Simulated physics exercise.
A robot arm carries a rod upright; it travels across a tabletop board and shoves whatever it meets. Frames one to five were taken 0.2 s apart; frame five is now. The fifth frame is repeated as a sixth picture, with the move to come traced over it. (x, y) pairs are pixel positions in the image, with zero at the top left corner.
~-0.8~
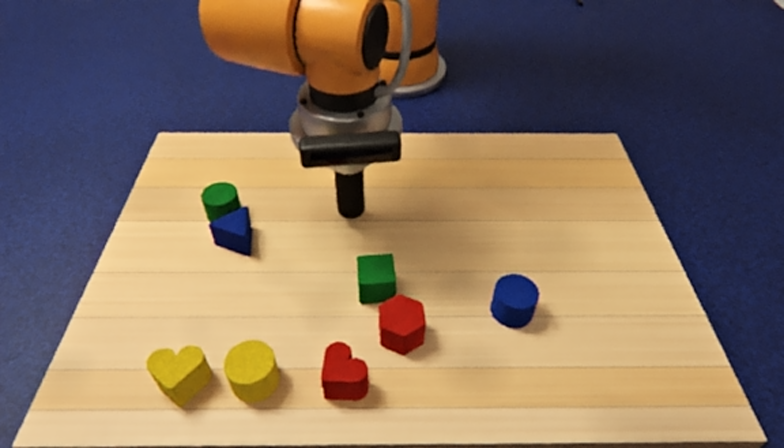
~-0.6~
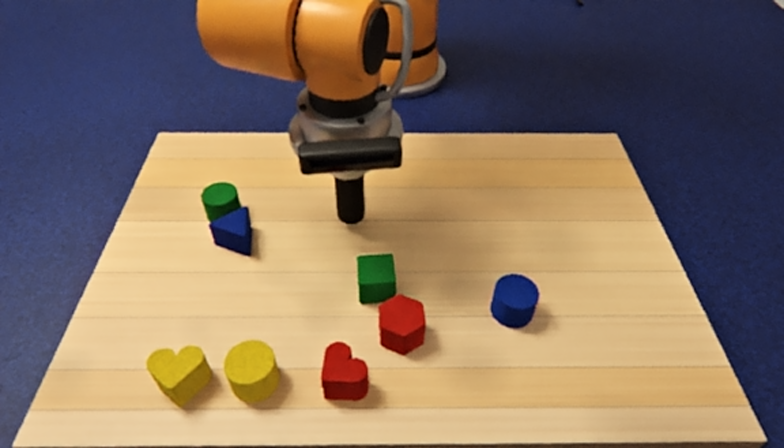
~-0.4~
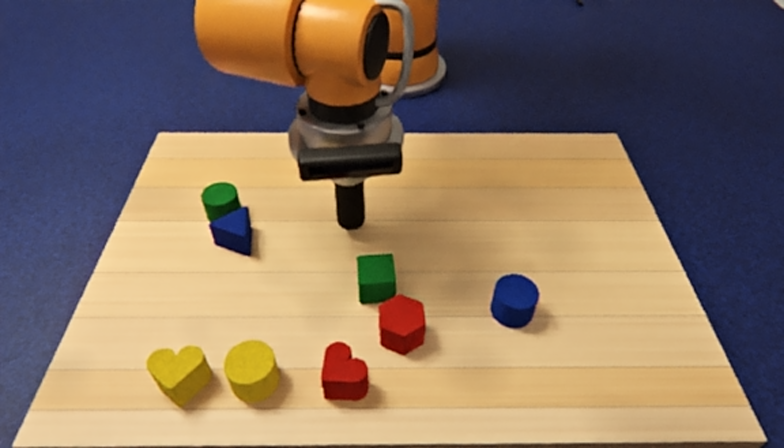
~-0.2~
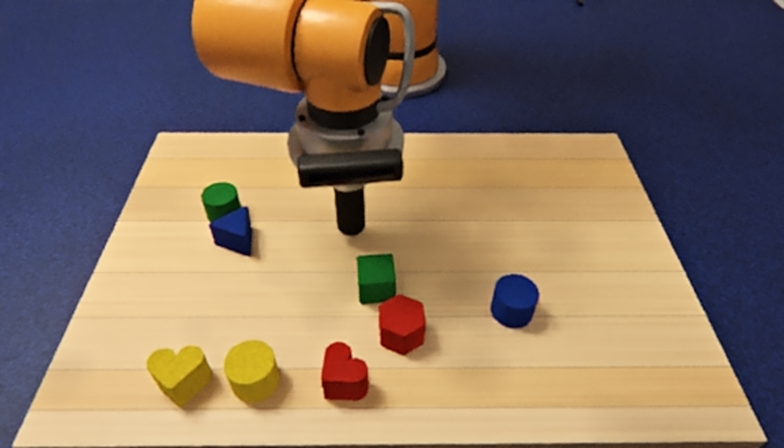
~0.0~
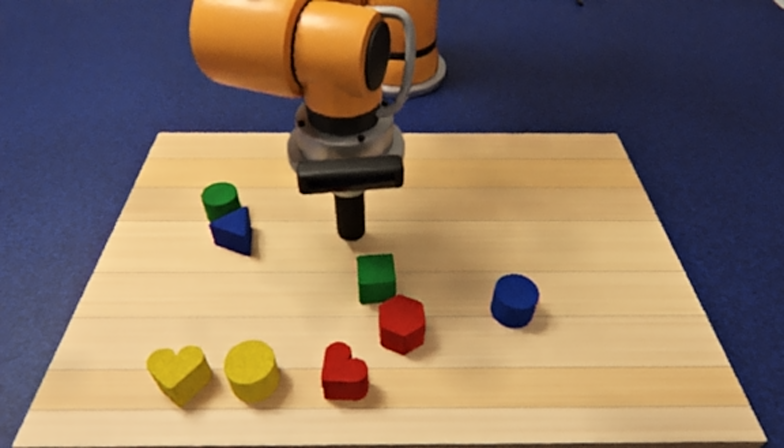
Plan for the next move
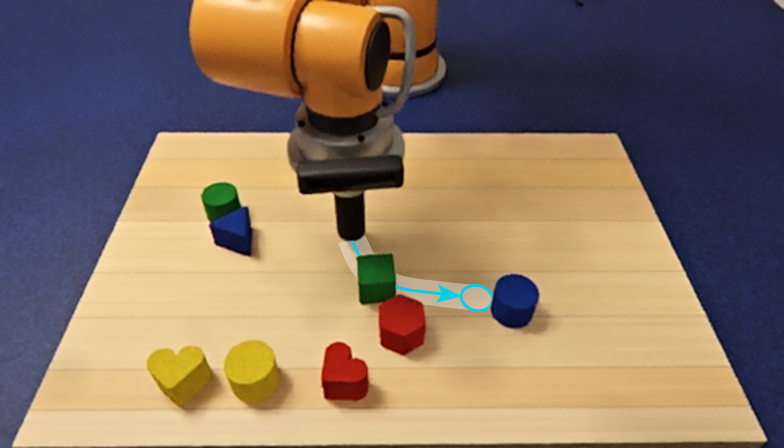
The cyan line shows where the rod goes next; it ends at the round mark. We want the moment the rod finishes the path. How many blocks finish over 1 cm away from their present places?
It should be two.
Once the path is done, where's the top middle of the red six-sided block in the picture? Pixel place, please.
Its top middle will sit at (414, 335).
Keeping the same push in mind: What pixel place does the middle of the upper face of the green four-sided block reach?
About (418, 299).
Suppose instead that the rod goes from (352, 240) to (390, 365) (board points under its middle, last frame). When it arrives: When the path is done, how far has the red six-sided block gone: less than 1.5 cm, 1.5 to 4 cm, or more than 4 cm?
It will move more than 4 cm.
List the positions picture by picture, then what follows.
Rod tip at (351, 210); block tops, green four-sided block at (376, 268); red six-sided block at (402, 314); blue circle at (517, 290), in the first frame.
Rod at (351, 216); blocks unchanged, in the second frame.
Rod at (351, 221); blocks unchanged, in the third frame.
Rod at (351, 227); blocks unchanged, in the fourth frame.
Rod at (351, 232); green four-sided block at (376, 268); red six-sided block at (402, 314); blue circle at (517, 290), in the fifth frame.
Path on the board, from (352, 240) through (373, 275) and (422, 292) to (477, 298).
What follows on the original path. One third of the way, rod at (373, 268); green four-sided block at (386, 280).
Two thirds of the way, rod at (423, 285); green four-sided block at (418, 299), turned 15° clockwise; red six-sided block at (414, 335), turned 40° clockwise.
At the end, rod at (478, 291); green four-sided block at (418, 299), turned 15° clockwise; red six-sided block at (414, 335), turned 40° clockwise; blue circle in place.
